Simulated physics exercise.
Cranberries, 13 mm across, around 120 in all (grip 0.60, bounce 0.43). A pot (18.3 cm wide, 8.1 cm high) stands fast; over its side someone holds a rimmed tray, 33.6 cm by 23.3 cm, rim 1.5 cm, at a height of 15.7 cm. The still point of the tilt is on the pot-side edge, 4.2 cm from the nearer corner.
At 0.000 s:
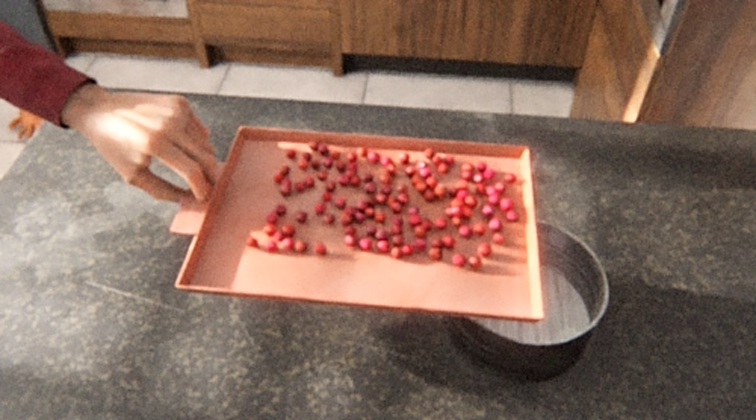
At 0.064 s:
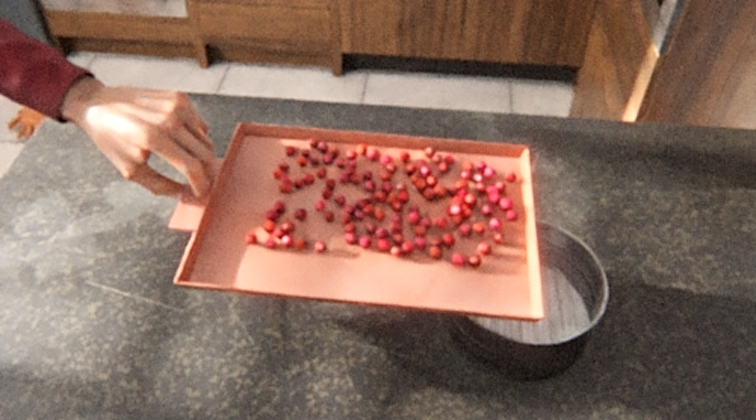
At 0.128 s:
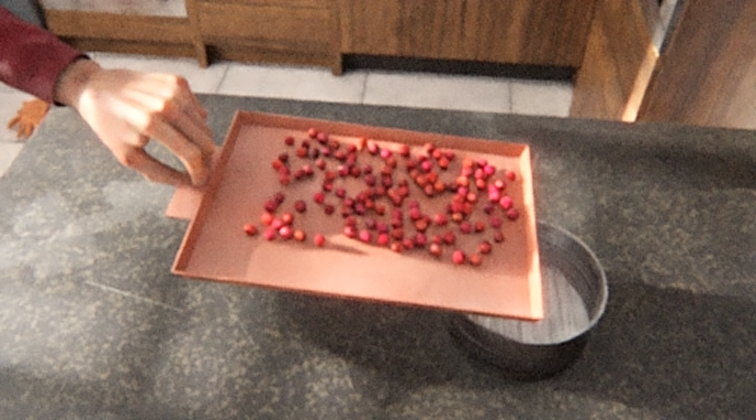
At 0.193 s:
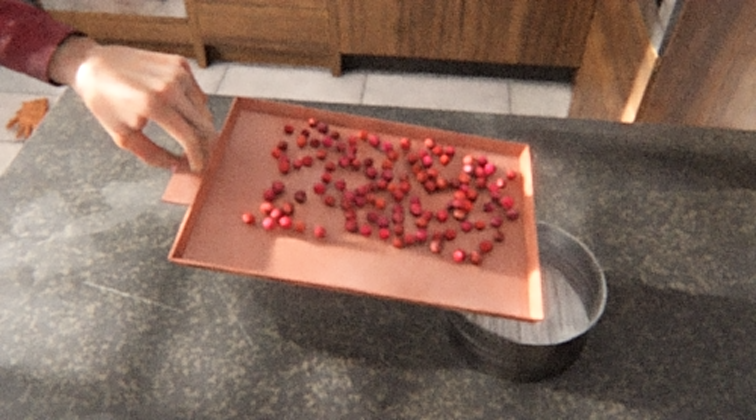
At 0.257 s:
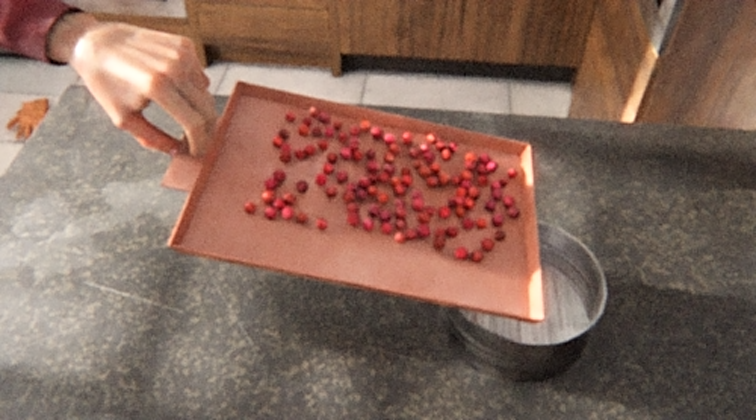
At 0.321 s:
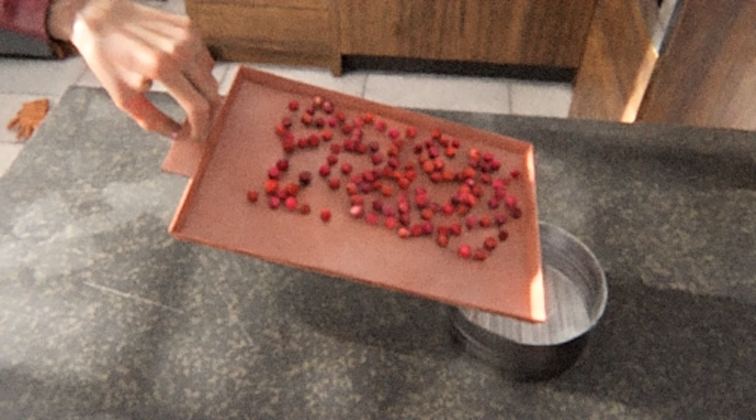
A hand on the left raised its end of a shallow pinkish tray scattered with small red berries, slanting it gradually down to the right, where its edge stayed over a round grey pot on the dark counter.
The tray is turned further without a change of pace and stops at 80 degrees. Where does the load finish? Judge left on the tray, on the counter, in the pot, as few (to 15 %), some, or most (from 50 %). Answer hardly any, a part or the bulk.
Tray: Hardly any, counter: A part, pot: The bulk.
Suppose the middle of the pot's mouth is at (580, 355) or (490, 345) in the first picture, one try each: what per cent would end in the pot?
Some 65 and 40 per cent.
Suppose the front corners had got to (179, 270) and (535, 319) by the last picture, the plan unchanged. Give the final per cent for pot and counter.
Pot 0, counter 100.
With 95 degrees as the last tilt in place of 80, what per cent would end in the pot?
In that case some 60 per cent.
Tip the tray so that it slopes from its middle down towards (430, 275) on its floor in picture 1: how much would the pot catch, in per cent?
About 0 per cent.
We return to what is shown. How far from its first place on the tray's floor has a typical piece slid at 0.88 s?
Roughly 11 cm.
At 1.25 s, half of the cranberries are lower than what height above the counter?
Roughly 20 cm.
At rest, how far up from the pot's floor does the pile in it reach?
Roughly 3.0 cm.
After 0.88 s, tilt 45 degrees; the tray holds 100 %, the pot 0 %.
Then, at 1.25 s, tilt 66 degrees; the tray holds 90 %, the pot 5 %.
Then, at 1.71 s, tilt 80 degrees; the tray holds 40 %, the pot 25 %.
At rest (2.7 s), tray 0 %, counter 35 %, pot 65 %.
